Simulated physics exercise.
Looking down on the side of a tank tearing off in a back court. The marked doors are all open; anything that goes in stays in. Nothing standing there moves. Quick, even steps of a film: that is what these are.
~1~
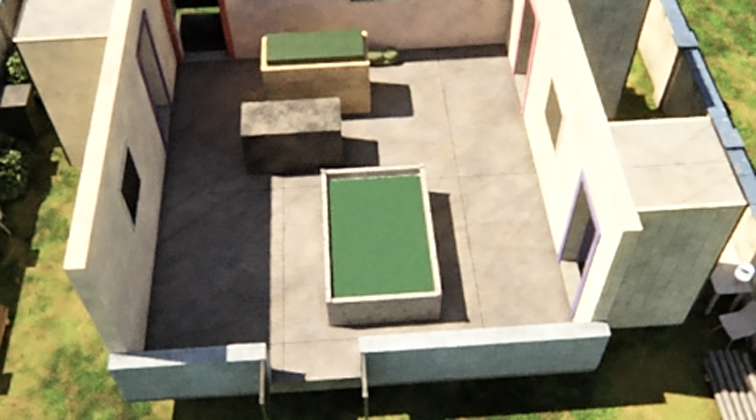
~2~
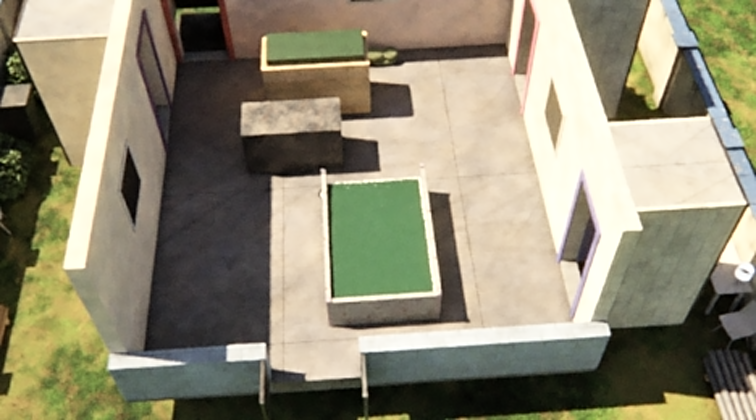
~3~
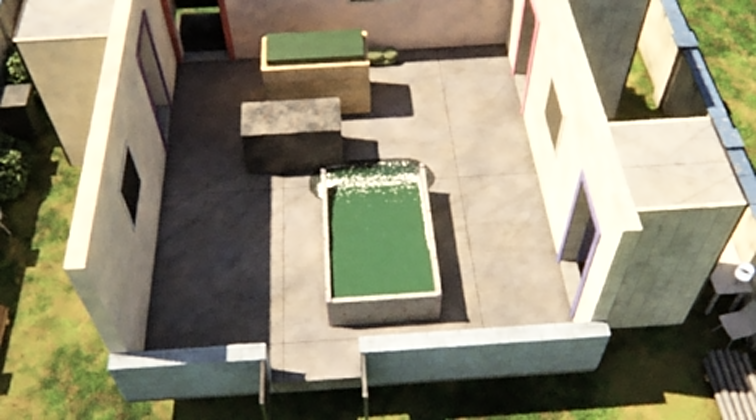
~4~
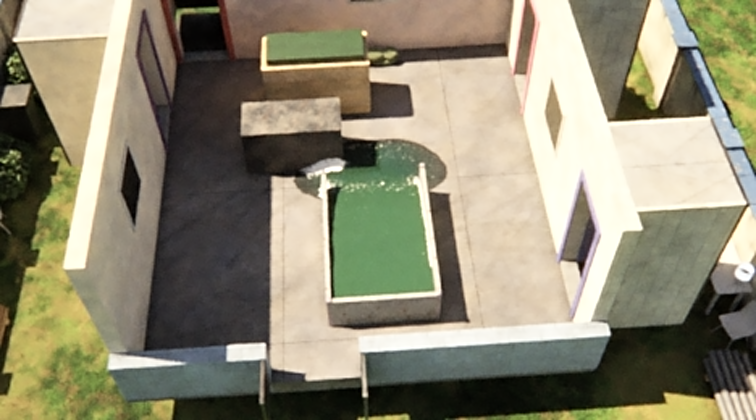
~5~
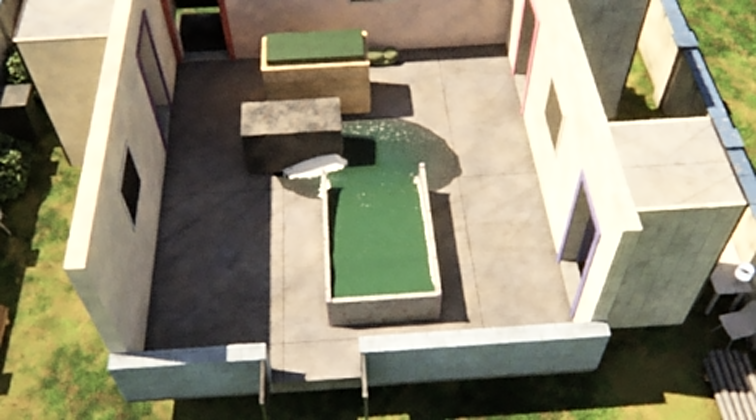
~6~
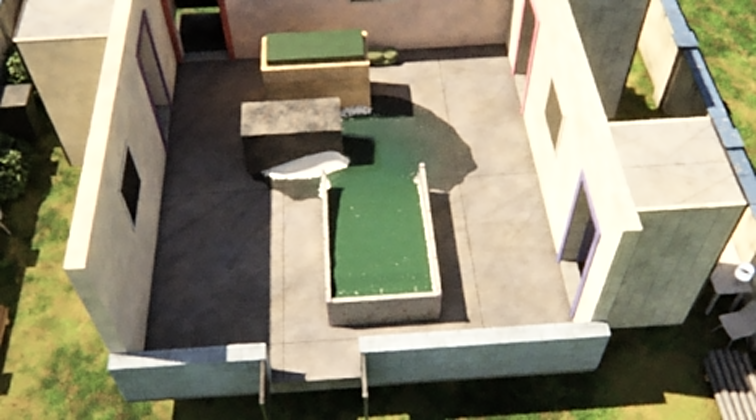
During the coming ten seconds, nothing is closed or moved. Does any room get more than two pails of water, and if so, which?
The purple door sees no more than two buckets come in; the pink door sees more than two buckets come in; the red door sees more than two buckets come in; the blue door sees no more than two buckets come in.
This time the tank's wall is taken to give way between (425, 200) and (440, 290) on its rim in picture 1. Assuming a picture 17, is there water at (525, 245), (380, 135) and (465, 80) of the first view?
Submerged, untouched, untouched.
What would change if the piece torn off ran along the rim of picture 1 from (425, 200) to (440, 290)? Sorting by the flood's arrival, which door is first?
It would be the blue door.
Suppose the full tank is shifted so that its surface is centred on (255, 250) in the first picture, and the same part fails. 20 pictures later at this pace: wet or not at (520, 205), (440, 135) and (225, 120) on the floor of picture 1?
Check in sequence: Soaked through, soaked through, soaked through.
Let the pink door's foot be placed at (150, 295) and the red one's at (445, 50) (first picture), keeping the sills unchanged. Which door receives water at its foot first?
It is the red door.
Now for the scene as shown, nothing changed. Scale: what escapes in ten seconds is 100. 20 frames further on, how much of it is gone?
Close to 5 per cent, I'd say.
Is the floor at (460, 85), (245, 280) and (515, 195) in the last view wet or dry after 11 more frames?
Result, in the order given: Wetted / not wetted / not wetted.
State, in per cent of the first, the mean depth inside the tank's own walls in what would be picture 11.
Estimate: Close to 60 %.
A moment on, water covers 25 % of the floor; the purple door not reached, the pink door not reached, the red door not reached, the blue door not reached.
Next, water covers 40 % of the floor; the purple door not reached, the pink door wet at the sill, nothing in, the red door not reached, the blue door not reached.
Then, water covers 55 % of the floor; the purple door wet at the sill, nothing in, the pink door under two buckets in, the red door not reached, the blue door not reached.
Later, water covers 85 % of the floor; the purple door wet at the sill, nothing in, the pink door over two buckets in, the red door over two buckets in, the blue door wet at the sill, nothing in.
In the end, water covers 95 % of the floor; the purple door wet at the sill, nothing in, the pink door over two buckets in, the red door far over two buckets in, the blue door wet at the sill, nothing in.
